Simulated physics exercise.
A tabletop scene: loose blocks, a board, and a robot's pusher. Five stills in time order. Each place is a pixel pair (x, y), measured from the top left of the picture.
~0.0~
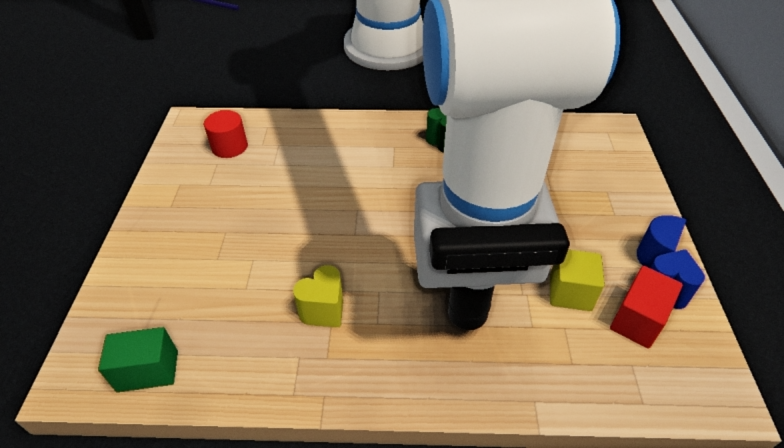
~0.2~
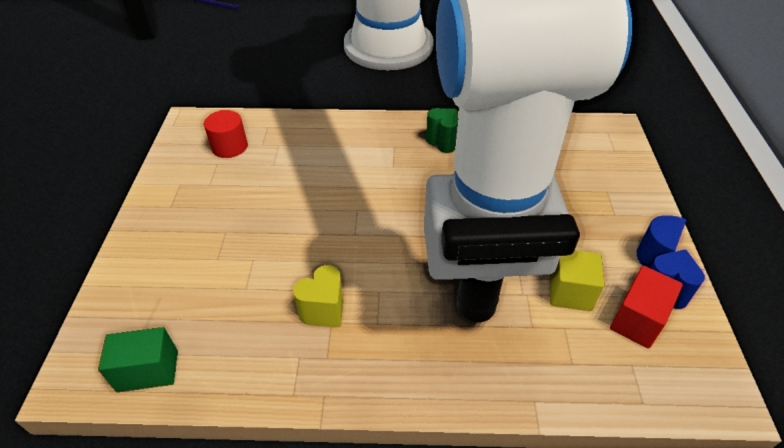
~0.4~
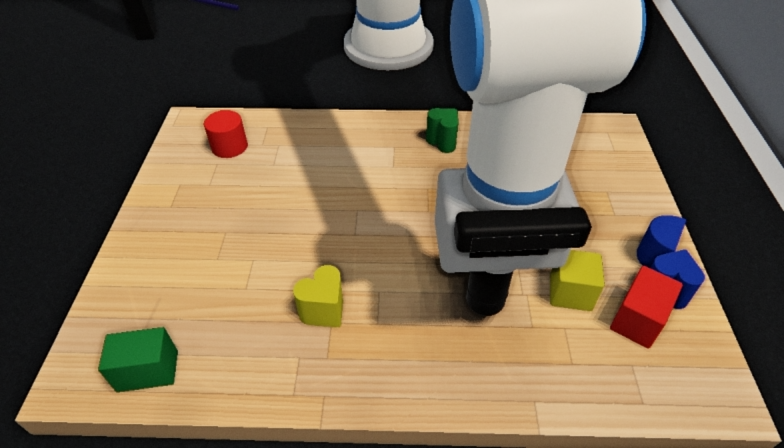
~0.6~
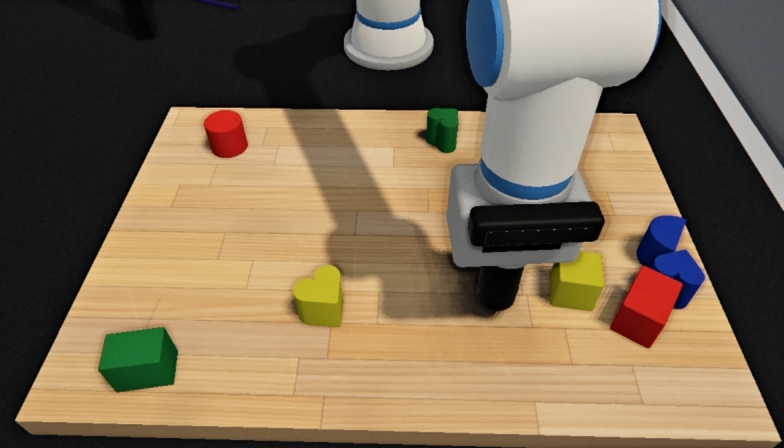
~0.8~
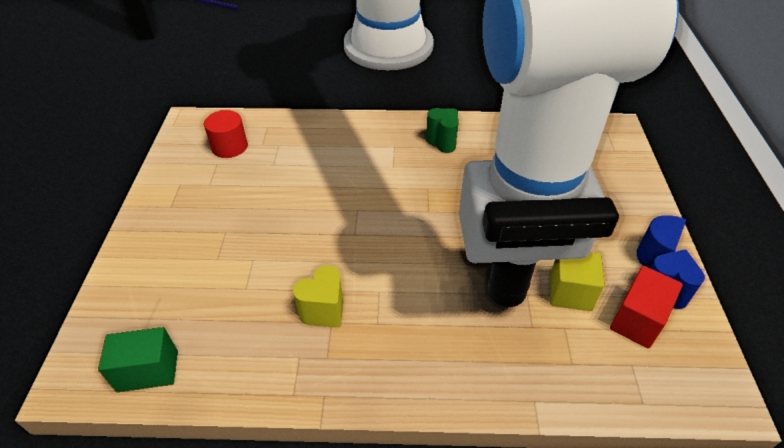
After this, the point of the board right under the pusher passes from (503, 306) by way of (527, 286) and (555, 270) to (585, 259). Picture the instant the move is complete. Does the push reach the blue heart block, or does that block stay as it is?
It will be resting on its spot.
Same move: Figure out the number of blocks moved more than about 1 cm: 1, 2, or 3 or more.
Blocks moved: One.
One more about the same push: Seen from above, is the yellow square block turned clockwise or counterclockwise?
Viewed from above, clockwise.
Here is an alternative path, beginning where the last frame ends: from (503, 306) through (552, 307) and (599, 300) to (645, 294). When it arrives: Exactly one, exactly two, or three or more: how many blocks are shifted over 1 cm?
That push would leave three or more blocks displaced by more than about 1 cm.
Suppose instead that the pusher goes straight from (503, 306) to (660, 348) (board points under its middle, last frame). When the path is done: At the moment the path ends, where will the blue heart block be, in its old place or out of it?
In the end it has been moved.
What follows on the original path. One third of the way, pusher (532, 271); nothing pushed yet.
Two thirds of the way, pusher (561, 256); yellow square block (601, 265), turned 40° clockwise.
At the end, pusher (591, 245); yellow square block (608, 267), turned 55° clockwise; blue heart block in place.
